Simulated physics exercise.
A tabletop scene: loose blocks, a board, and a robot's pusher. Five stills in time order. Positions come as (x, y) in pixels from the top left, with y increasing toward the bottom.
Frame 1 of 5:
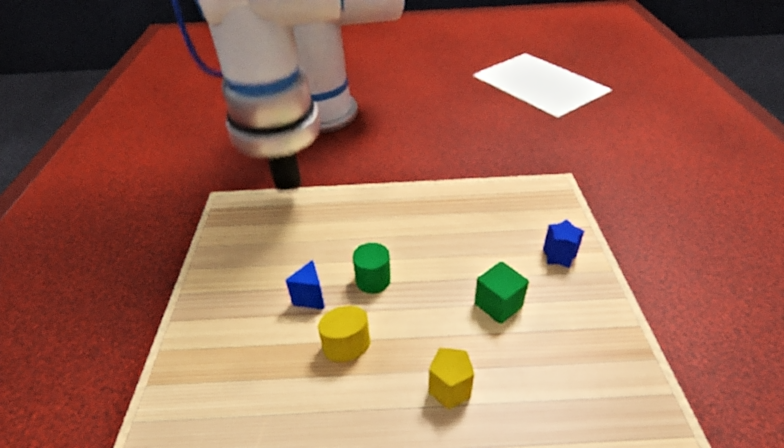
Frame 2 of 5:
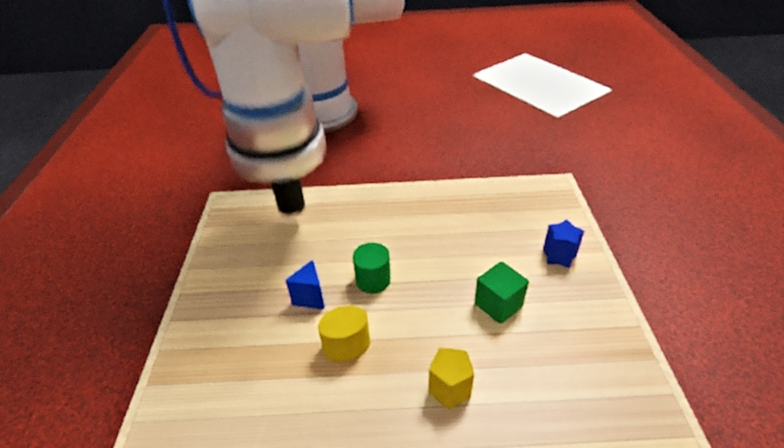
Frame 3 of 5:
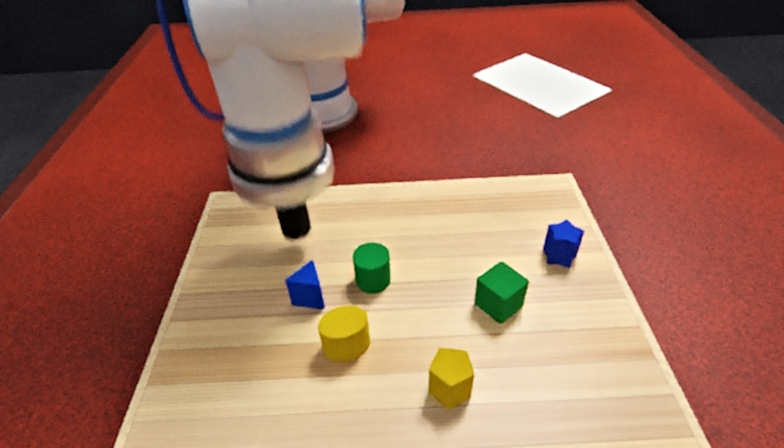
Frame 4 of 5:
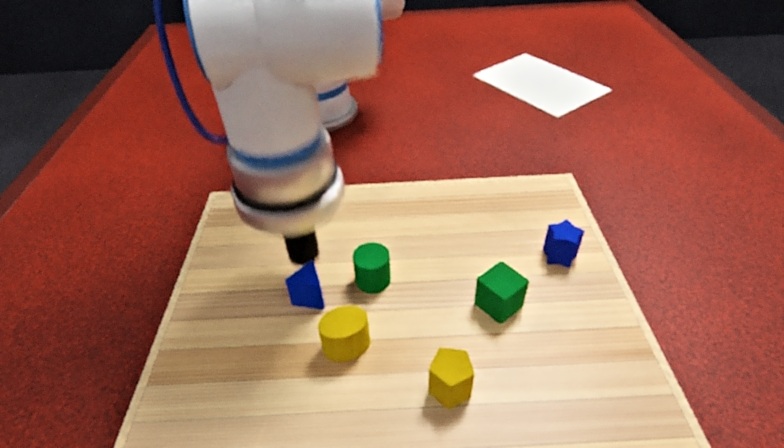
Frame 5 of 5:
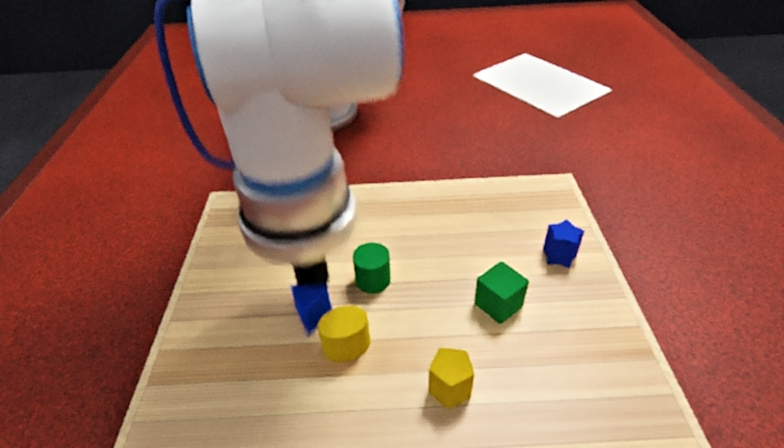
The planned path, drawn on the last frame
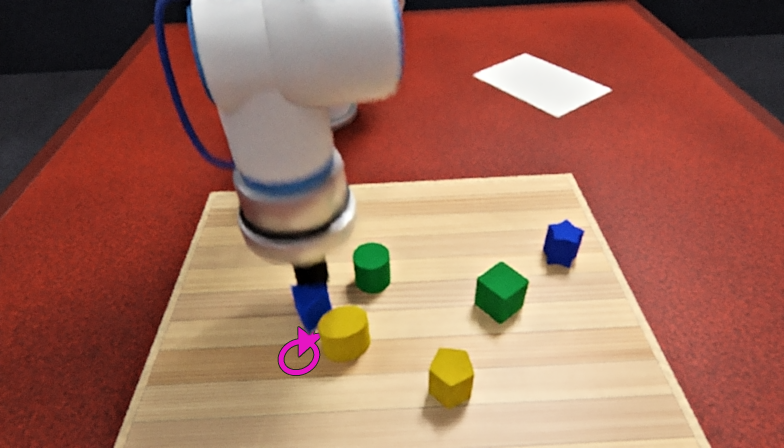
On a wooden board atop a red table, a robot arm moved its black tip toward the viewer and nudged the blue triangular block slightly forward, close to the yellow one, while the other blocks stayed still.
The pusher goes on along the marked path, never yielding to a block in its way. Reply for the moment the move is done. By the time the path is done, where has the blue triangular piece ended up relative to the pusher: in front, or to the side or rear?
At the end of the path, the pusher is still pushing the blue triangular piece ahead of it.
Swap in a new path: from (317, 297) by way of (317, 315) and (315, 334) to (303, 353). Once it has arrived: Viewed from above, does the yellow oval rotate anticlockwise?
Yes, I think so.
Path on the board, from (317, 297) over (313, 325) to (299, 357).
What follows on the original path. Halfway along, pusher (309, 310); blue triangular piece (303, 326), turned 15° anticlockwise.
At the end, pusher (294, 341); blue triangular piece (294, 361), turned 30° anticlockwise; yellow oval in place.
